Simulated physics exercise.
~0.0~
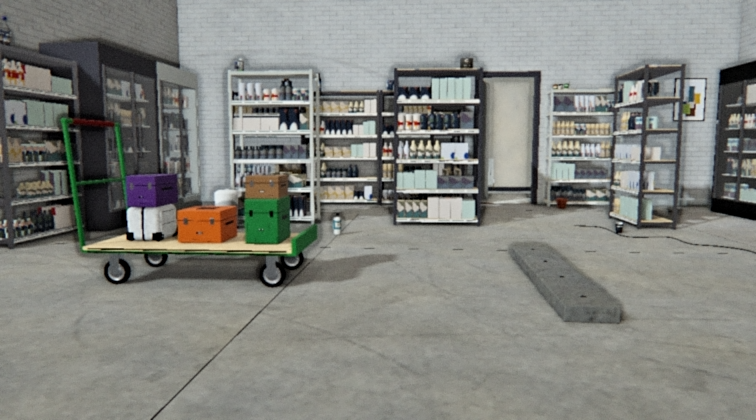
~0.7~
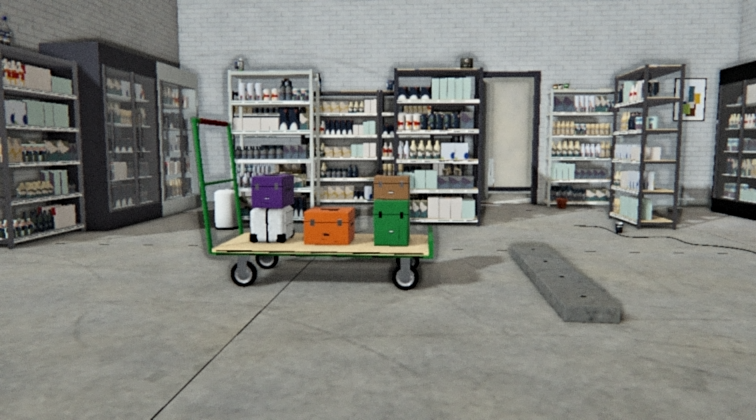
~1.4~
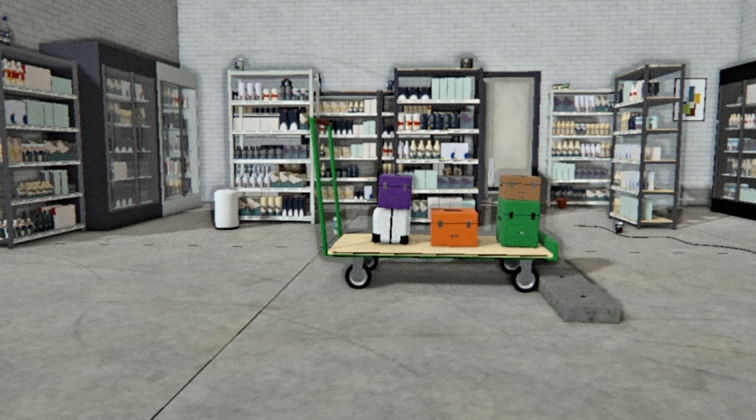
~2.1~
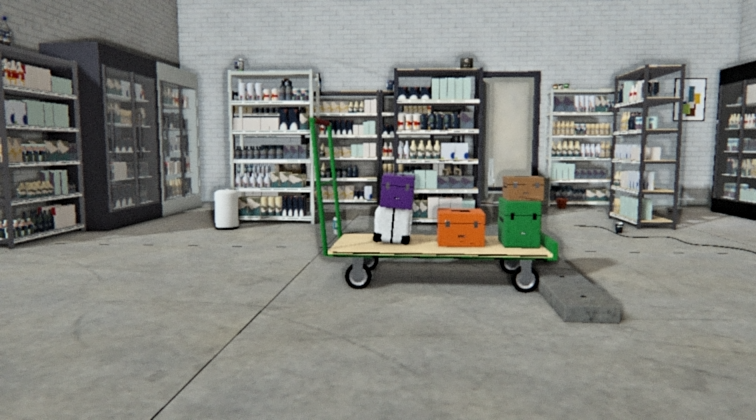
A green flatbed trolley rolls from left to right across the concrete floor of a storeroom lined with stocked shelves and cabinets, seen from a fixed viewpoint facing its side. On its pale deck, a purple toolbox sits on a white suitcase at the left, an orange toolbox stands in the middle, and a brown toolbox rests on a green one at the right. The trolley reaches the low grey kerb on the right and stops abruptly. The orange toolbox shifts slightly to the right, while the stacks barely move. Everything ends still aboard the level deck.
